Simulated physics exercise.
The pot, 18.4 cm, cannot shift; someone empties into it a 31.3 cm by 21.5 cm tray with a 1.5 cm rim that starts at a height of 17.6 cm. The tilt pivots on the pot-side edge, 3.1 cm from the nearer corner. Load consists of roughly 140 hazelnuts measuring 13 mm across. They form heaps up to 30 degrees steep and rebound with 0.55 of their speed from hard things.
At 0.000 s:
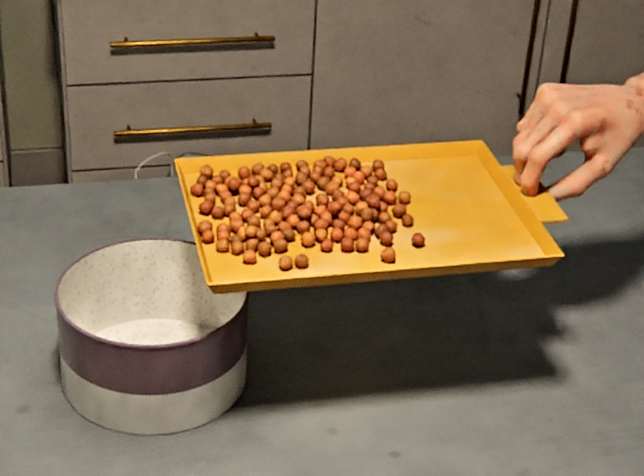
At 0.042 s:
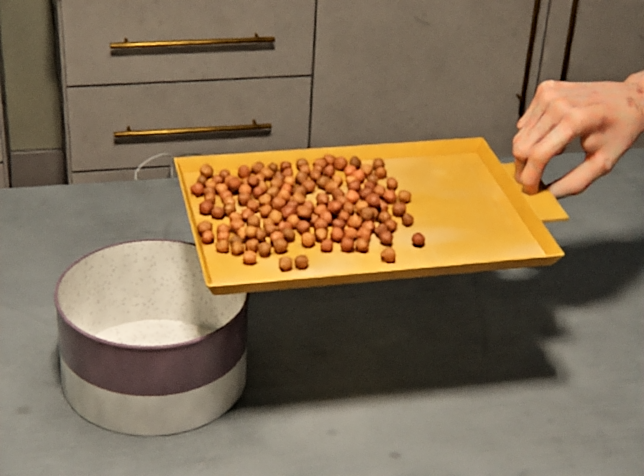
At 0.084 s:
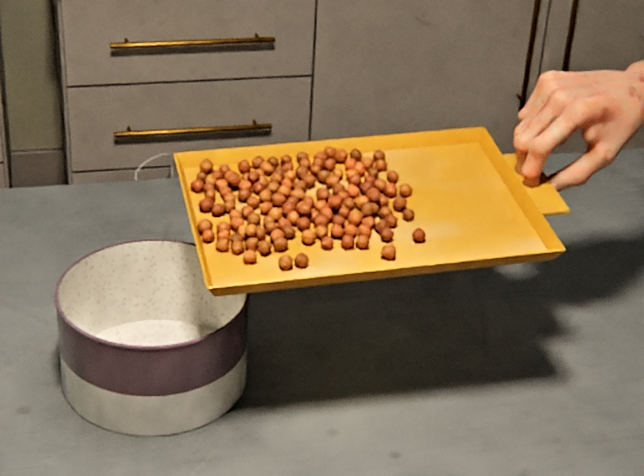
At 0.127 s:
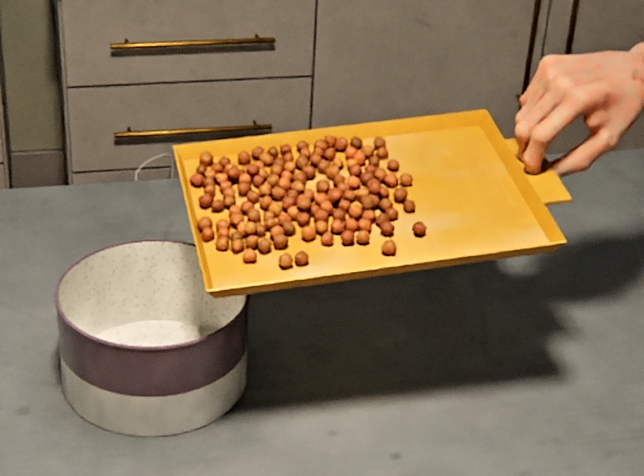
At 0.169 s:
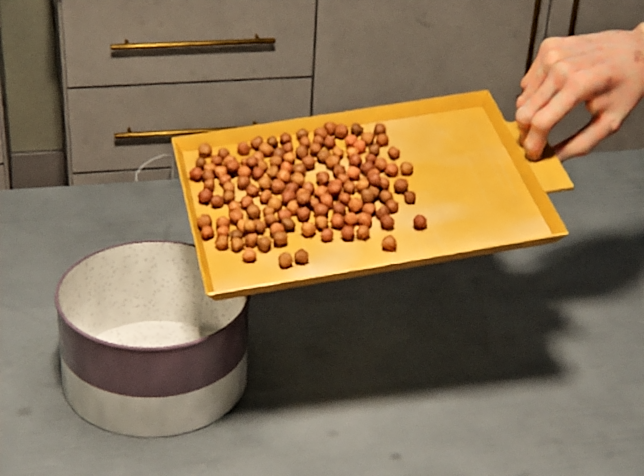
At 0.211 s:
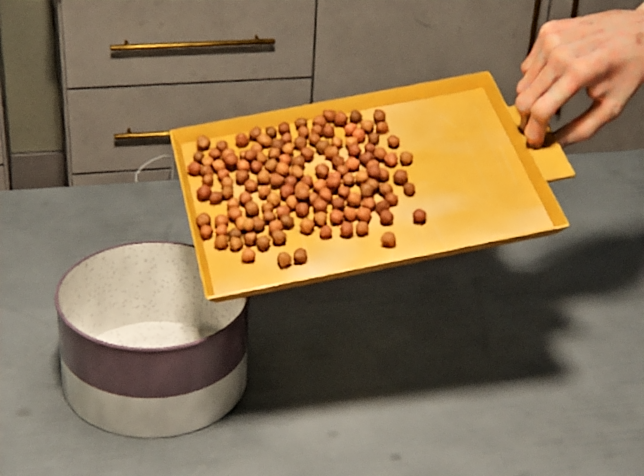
At the start, a hand at the right holds a level yellow tray, loaded with small round brown pieces, beside and above a purple and white pot on a gray counter. The hand then gradually raises the right side, tilting the tray toward the pot, while the pieces stay clustered on it.
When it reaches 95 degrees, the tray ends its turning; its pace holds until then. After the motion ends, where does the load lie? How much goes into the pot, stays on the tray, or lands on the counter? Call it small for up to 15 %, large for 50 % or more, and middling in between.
Pot - small, tray - small, counter - large.
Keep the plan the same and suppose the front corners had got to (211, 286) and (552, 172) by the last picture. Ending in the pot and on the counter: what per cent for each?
The pot gets 55 and the counter 45.
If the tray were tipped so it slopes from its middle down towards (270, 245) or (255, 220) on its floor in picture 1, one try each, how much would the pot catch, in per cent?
Approximately 40 percent, then 80 percent.
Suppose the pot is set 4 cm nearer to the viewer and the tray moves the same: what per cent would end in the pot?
Around 15 per cent.
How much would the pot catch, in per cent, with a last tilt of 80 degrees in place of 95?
Near 0 %, then.
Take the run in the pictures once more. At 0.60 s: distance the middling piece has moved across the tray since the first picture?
Displacement on the tray: Roughly 11 cm.
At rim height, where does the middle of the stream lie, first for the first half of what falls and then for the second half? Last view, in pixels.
First half close to (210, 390), second half close to (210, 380).
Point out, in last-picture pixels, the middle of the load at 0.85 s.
(210, 438) or thereabouts.
After 0.60 s, tilt 54 degrees; the tray holds 85 %, the pot 0 %.
Then, at 0.85 s, tilt 79 degrees; the tray holds 25 %, the pot 0 %.
Then, at 1.21 s, tilt 95 degrees; the tray holds 0 %, the pot 0 %.
By 2.0 s all is still; pot 0 %, tray 0 %, counter 100 %.
